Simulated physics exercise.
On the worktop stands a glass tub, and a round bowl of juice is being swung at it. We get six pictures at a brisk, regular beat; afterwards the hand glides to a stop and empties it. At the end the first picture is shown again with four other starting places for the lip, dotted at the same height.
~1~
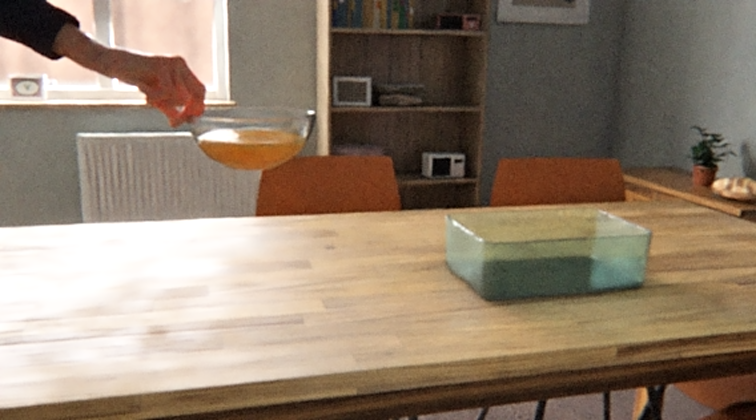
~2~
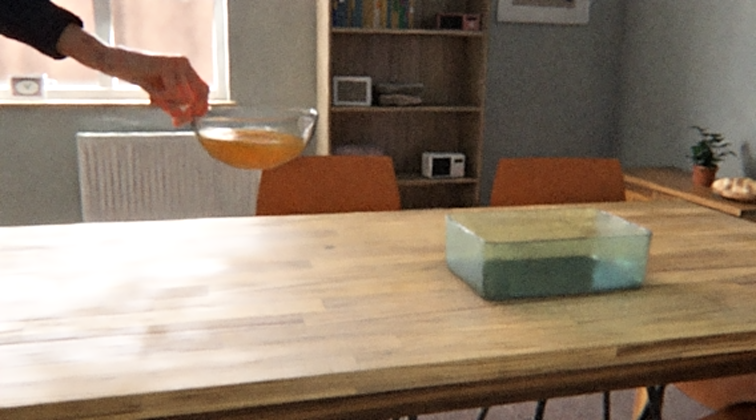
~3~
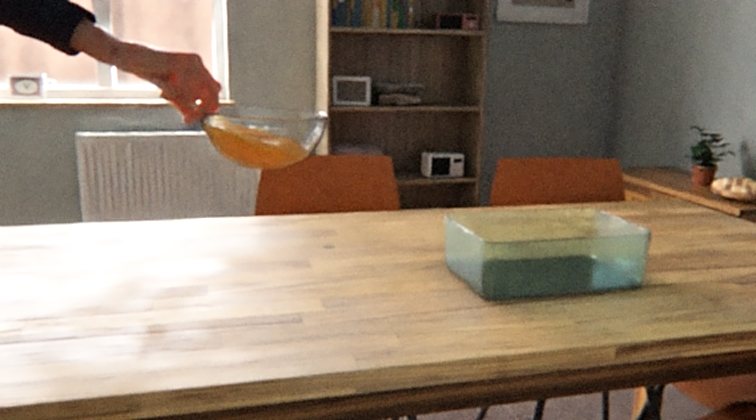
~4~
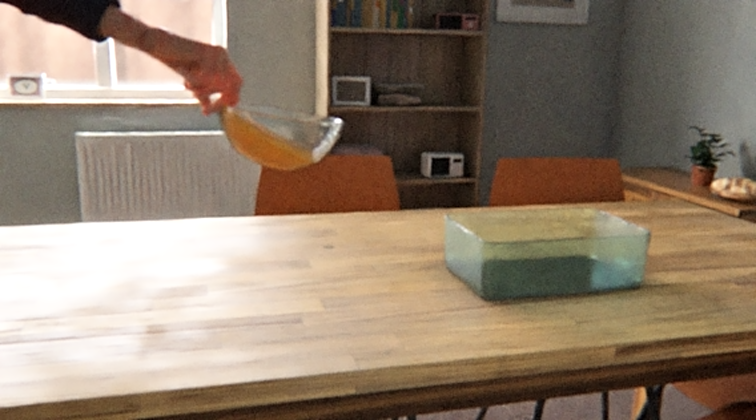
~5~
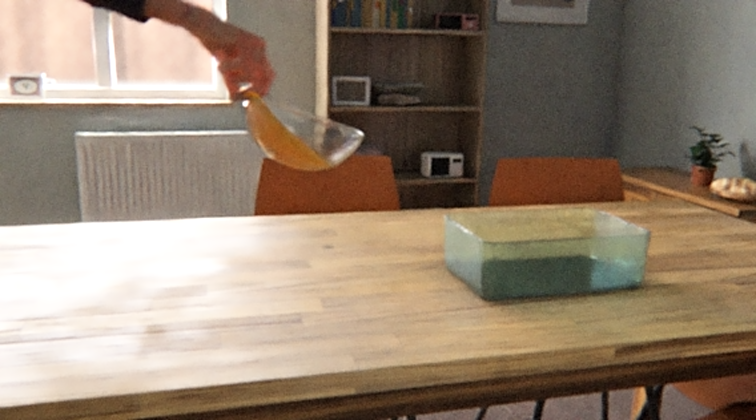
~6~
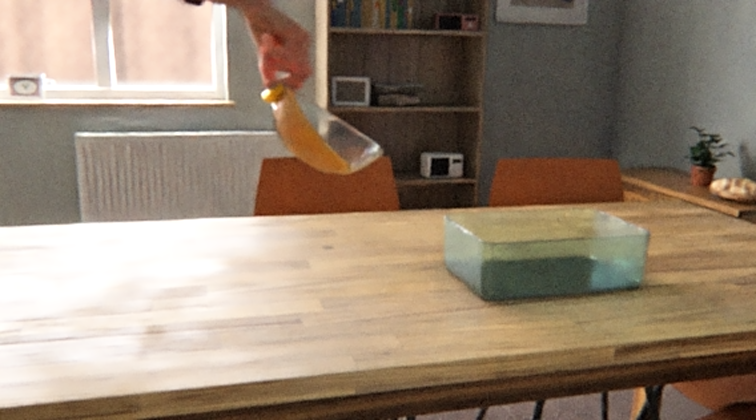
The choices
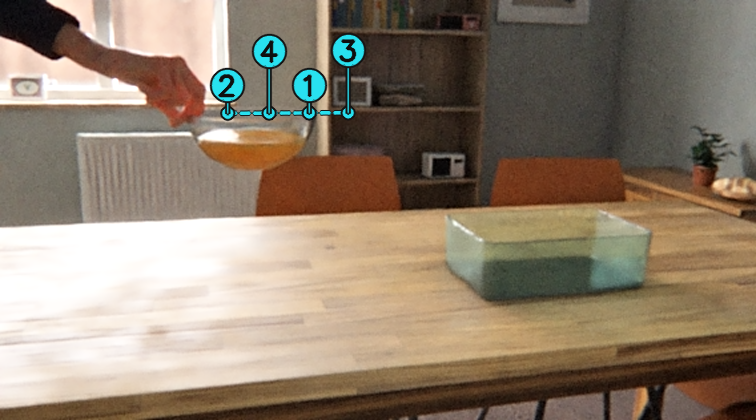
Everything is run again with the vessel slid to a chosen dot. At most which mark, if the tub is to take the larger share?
Take 4.
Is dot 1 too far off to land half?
No, that is safe.
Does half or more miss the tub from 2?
Yes.
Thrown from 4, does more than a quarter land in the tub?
Yes.
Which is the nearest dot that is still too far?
Here it is dot 2.
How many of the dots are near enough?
Three.
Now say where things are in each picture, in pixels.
Upright, lip at (312, 113); tub from (479, 299) to (641, 286); nothing has left yet.
Upright, lip at (315, 112); nothing has left yet.
Upright, lip at (325, 114); nothing has left yet.
Tipped about 9°, lip at (341, 121); nothing has left yet.
Tipped about 19°, lip at (361, 133); juice is over the rim, down to (243, 97).
Tipped about 33°, lip at (380, 147); juice is over the rim, down to (273, 101).
On the marked copy, 1 at (309, 113); 2 at (227, 113); 3 at (348, 112); 4 at (269, 113).
For dot 1, about 71 % lands in the tub, 8 % falls short and 21 % goes beside or beyond.
For dot 2, about 13 % lands in the tub, 76 % falls short and 11 % goes beside or beyond.
For dot 3, about 64 % lands in the tub, 8 % falls short and 28 % goes beside or beyond.
For dot 4, about 73 % lands in the tub, 15 % falls short and 12 % goes beside or beyond.
